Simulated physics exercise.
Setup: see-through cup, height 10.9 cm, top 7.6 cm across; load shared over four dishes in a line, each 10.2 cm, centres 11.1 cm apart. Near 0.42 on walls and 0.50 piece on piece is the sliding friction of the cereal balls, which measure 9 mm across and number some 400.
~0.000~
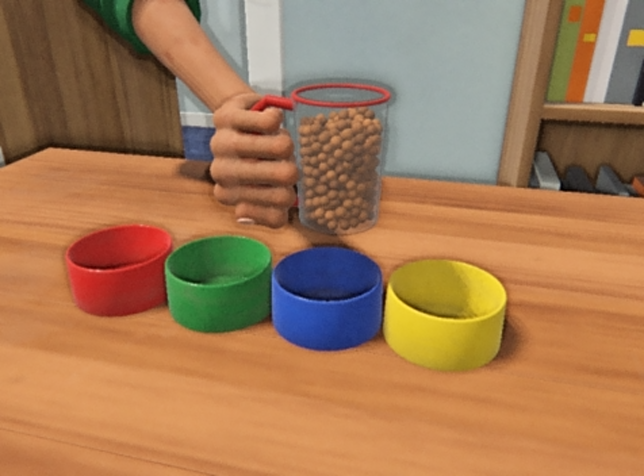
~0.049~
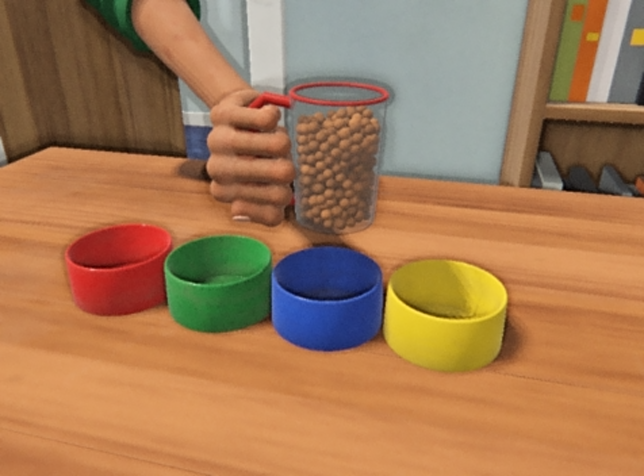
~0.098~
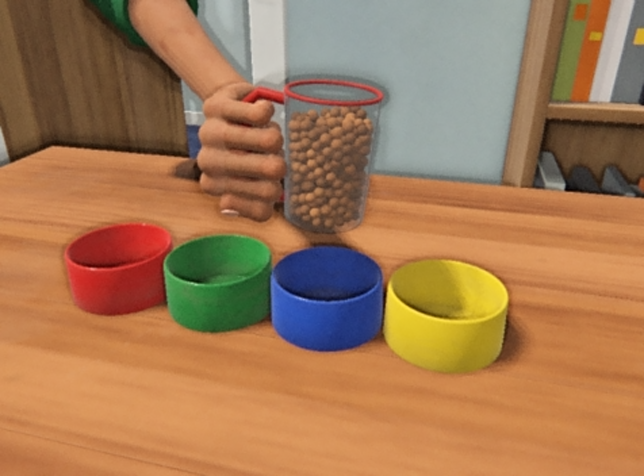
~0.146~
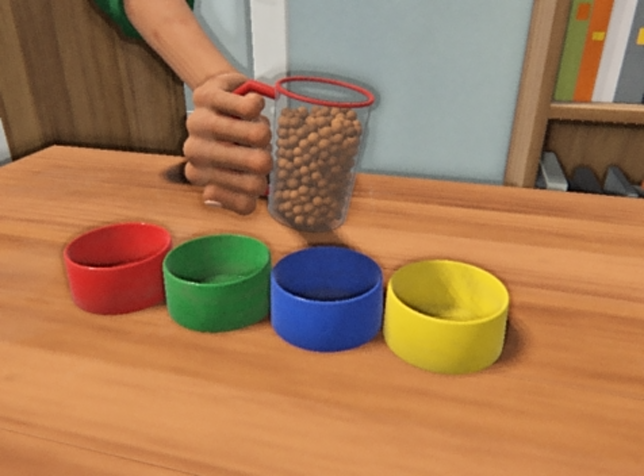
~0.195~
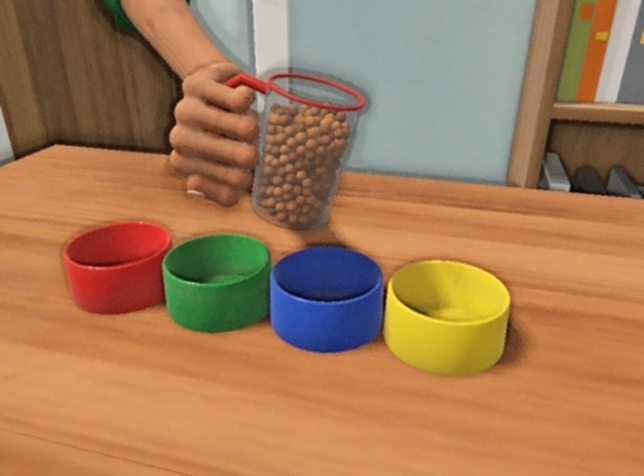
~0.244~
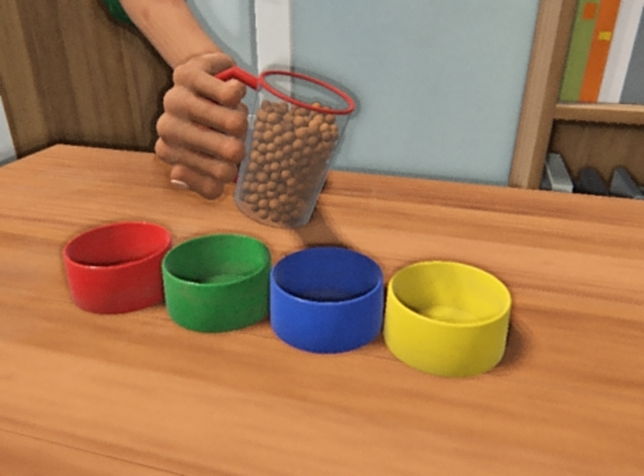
A hand moves a clear cup of round brown pieces left above coloured dishes, tilting it slightly.
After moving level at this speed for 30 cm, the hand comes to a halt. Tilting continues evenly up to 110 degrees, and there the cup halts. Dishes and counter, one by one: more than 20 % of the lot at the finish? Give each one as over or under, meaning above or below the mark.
Red: Over, blue: Under, green: Under, yellow: Under, counter: Under.
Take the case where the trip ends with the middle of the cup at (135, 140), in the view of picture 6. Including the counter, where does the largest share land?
Result: Biggest portion at green.
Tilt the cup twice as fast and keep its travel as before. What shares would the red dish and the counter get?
Red 40; counter 10.
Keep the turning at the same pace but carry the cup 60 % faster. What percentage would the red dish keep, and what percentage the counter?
Then the red dish gets 100 and the counter 0.
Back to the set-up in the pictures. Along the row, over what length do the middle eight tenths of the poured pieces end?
It spans roughly 6 centimetres along the row.
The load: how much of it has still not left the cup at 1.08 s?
That would be some 95 per cent.
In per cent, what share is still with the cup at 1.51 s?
My guess is near 50 per cent.
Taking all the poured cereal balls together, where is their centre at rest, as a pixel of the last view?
My guess is close to (128, 265).
After 0.74 s, tilt 67 degrees; cup holds 100 %.
After 1.08 s, tilt 101 degrees; cup holds 95 %, green 5 %.
Then, at 1.51 s, tilt 110 degrees; cup holds 50 %, red 40 %, green 5 %.
At rest (3.1 s), red 95 %, blue 0 %, green 5 %, yellow 0 %, counter 0 %.
